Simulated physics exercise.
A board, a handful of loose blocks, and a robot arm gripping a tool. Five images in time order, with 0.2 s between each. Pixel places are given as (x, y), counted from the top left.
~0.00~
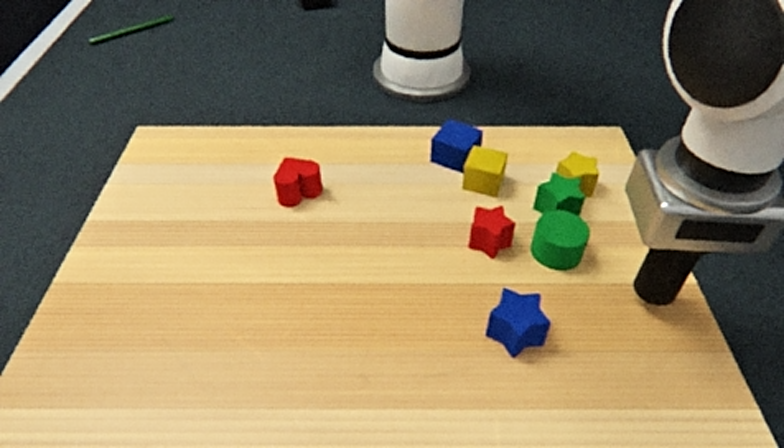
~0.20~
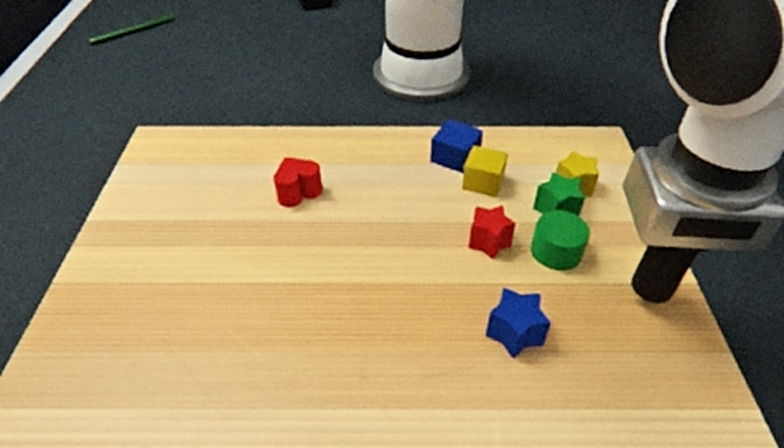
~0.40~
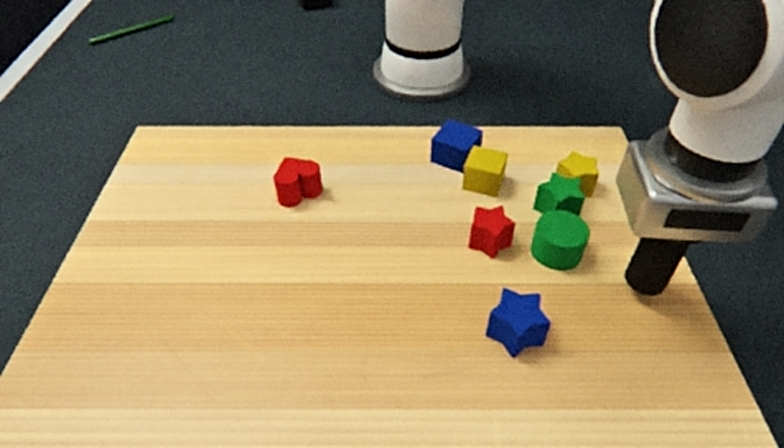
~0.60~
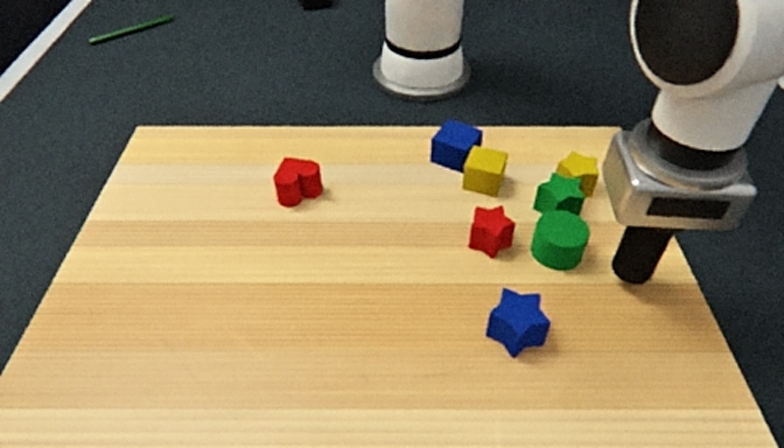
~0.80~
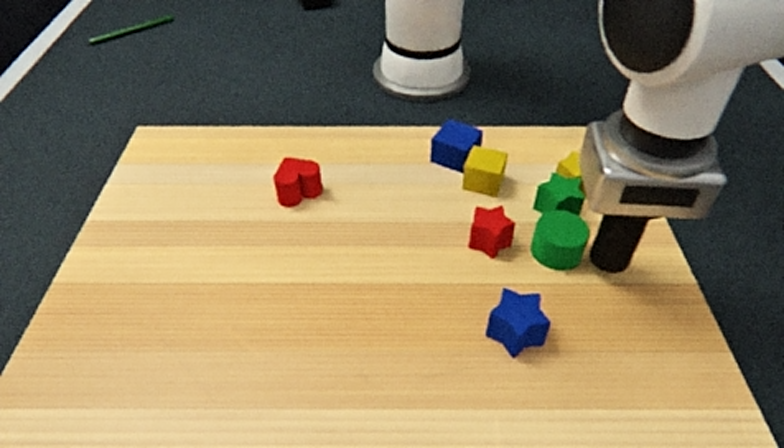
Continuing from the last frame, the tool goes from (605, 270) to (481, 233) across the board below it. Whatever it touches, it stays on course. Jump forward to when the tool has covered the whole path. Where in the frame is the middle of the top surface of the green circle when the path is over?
The middle of the upper face of the green circle will lie at about (462, 183) in the picture.
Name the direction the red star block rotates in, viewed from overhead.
From overhead, the rotation is counterclockwise.
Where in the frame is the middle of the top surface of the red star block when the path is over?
I predict (443, 208).
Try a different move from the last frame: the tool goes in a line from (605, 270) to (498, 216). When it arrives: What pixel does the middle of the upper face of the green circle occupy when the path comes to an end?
It sits at (461, 199).
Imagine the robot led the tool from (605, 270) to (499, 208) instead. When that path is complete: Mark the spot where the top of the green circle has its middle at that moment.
(467, 197)
The first path, step by step. One third of the way, tool at (565, 246); red star block at (477, 216); green circle at (526, 215).
Two thirds of the way, tool at (523, 233); red star block at (453, 210), turned 70° anticlockwise; green circle at (490, 199).
At the end, tool at (483, 222); red star block at (443, 208), turned 105° anticlockwise; green star block not moved; green circle at (462, 183).
